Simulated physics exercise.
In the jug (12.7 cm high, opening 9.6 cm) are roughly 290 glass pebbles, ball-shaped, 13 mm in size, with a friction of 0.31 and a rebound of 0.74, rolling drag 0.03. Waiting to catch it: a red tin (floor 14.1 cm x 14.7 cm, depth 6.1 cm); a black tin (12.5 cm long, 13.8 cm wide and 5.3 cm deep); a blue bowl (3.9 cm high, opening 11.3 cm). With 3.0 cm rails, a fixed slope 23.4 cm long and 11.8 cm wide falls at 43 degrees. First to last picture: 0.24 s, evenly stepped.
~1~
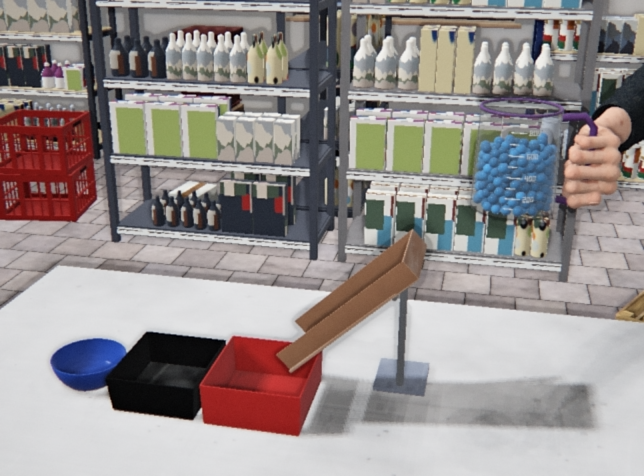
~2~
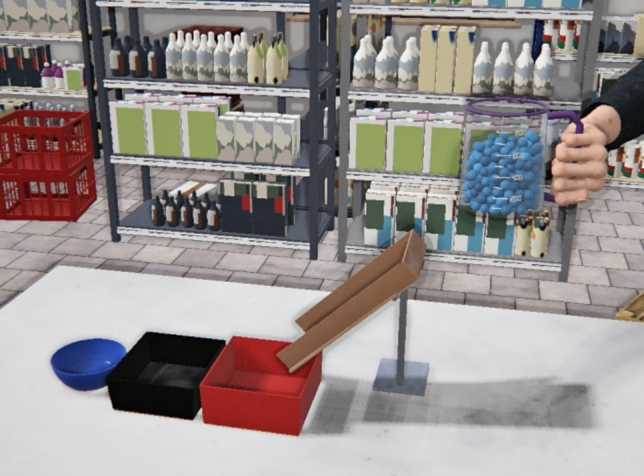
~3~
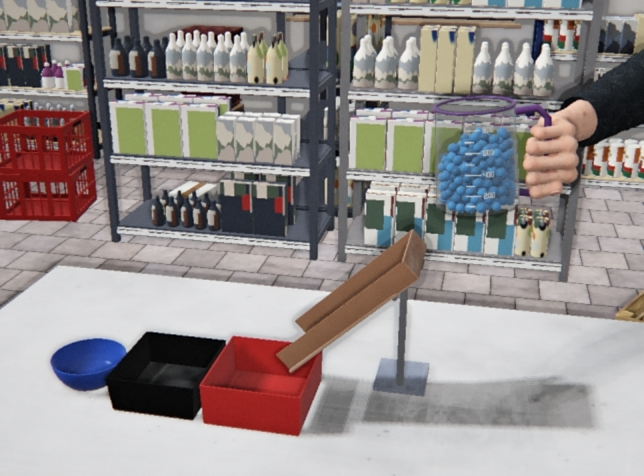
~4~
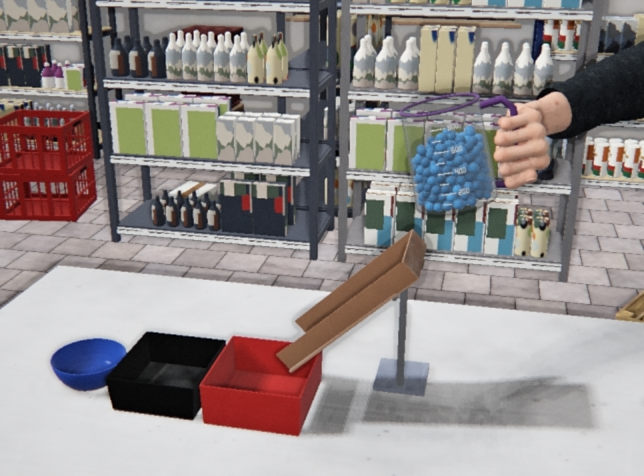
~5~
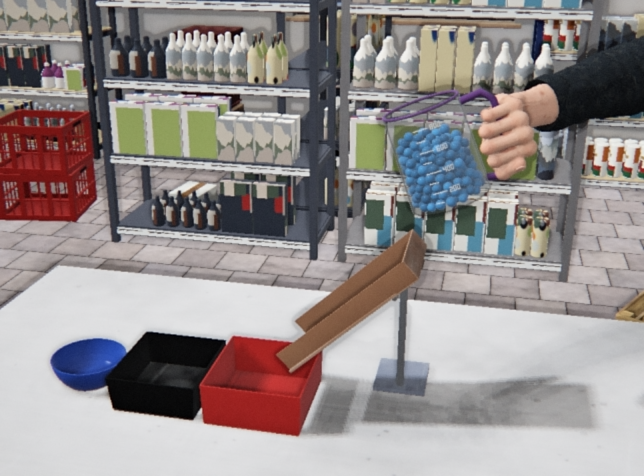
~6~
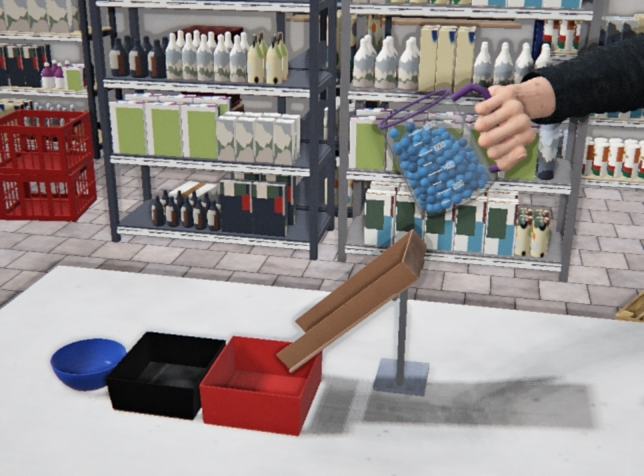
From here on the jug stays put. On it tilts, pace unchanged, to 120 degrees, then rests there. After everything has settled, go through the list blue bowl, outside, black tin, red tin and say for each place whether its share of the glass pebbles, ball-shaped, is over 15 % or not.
Shares: Blue bowl - not over, outside - not over, black tin - not over, red tin - over.
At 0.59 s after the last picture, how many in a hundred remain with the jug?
Share remaining: Approx. 80 %.
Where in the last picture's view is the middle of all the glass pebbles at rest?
Centre: Approx. (252, 389).
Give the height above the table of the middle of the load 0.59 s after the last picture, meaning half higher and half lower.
Estimated height: About 38 cm.
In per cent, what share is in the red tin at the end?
Around 95 percent.
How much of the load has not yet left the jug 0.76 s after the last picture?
About 30 % of the load.
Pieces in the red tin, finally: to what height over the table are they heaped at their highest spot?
5.0 cm.
Then, 0.22 s after the last picture, tilt 66 degrees; jug 100 %; middle of all pieces near (449, 164).
Then, 0.41 s after the last picture, tilt 98 degrees; jug 100 %; middle of all pieces near (450, 159).
Then, 0.59 s after the last picture, tilt 120 degrees; slope 20 %, jug 80 %; middle of all pieces near (427, 178).
Then, 0.76 s after the last picture, tilt 120 degrees; red tin 10 %, slope 60 %, jug 30 %; middle of all pieces near (364, 251).
In the end, black tin 0 %, blue bowl 0 %, red tin 95 %, slope 0 %, jug 0 %, outside 5 %.
